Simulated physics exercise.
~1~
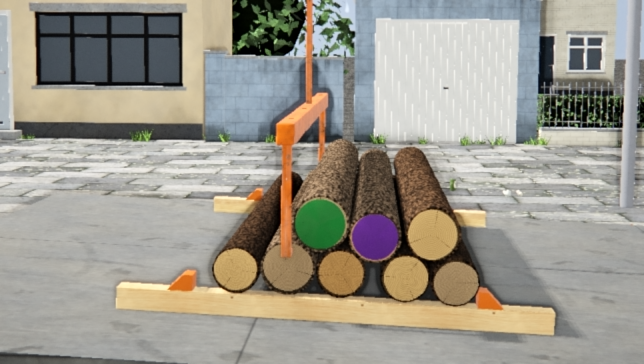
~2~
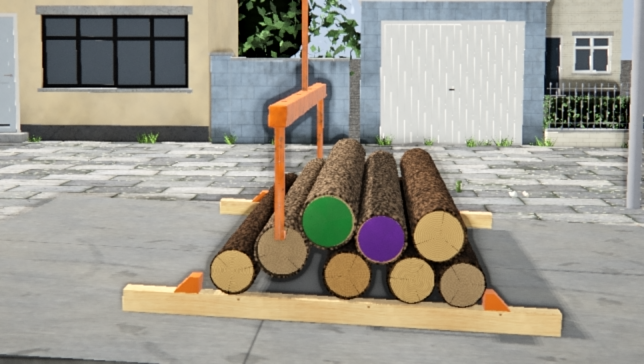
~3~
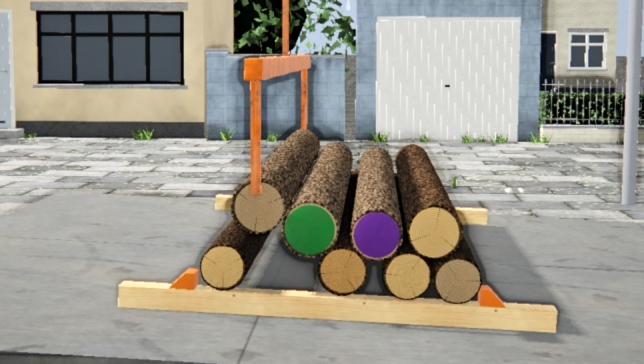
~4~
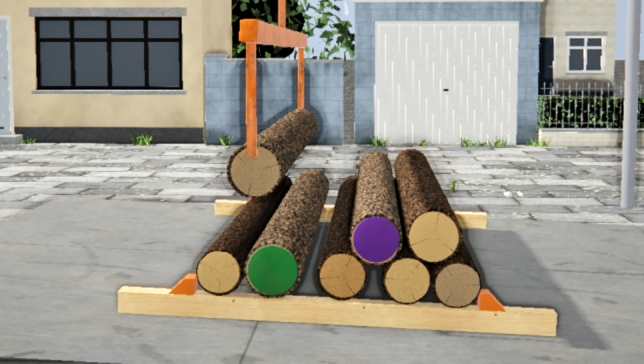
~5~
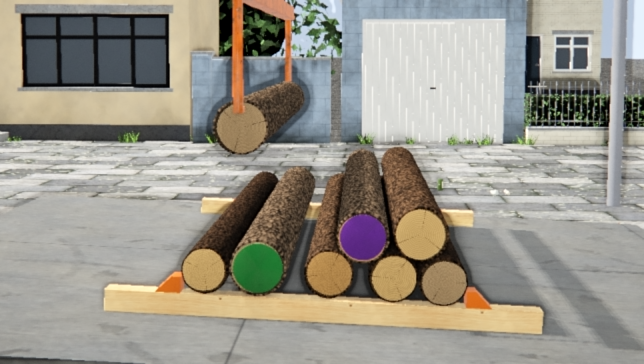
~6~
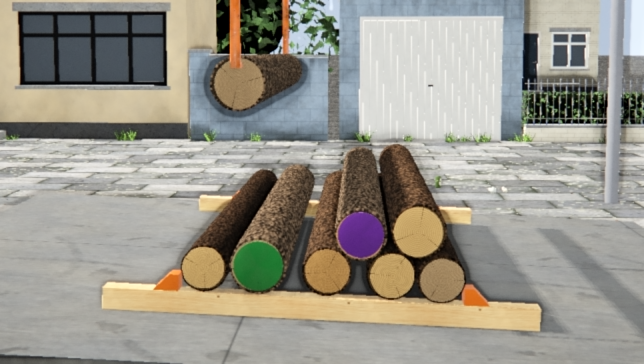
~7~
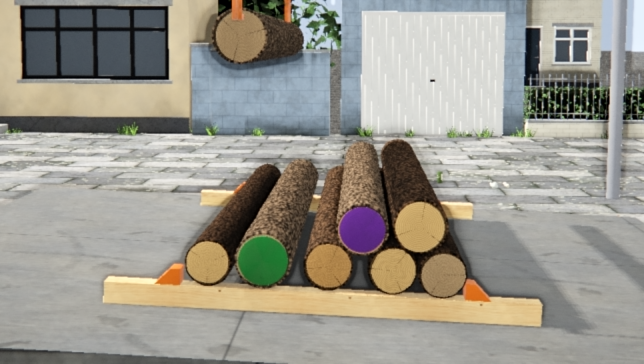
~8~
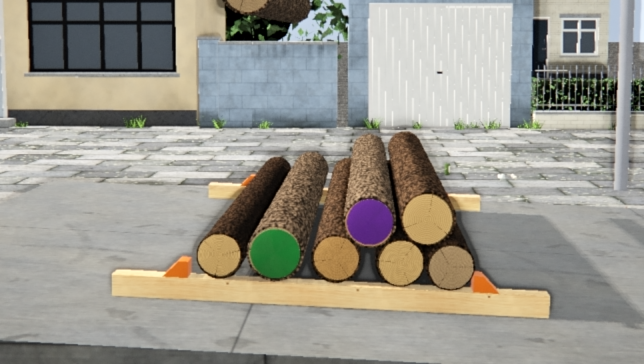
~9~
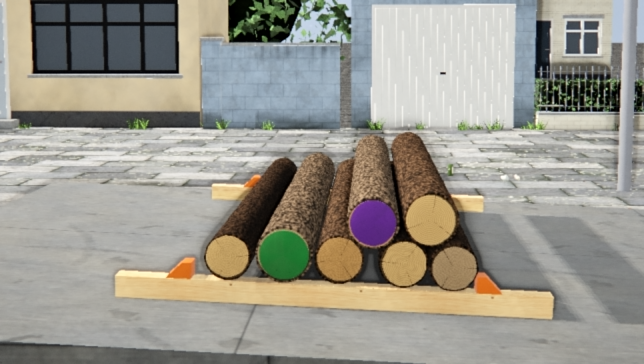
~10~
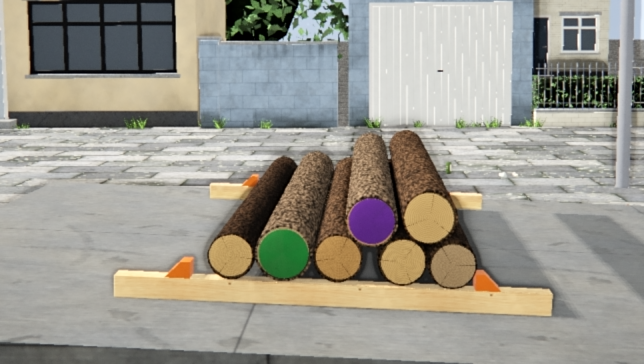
Storage bay with an orange beam hoisting one log from a chocked stack, the green-ended log dropping left, the purple-ended staying put.
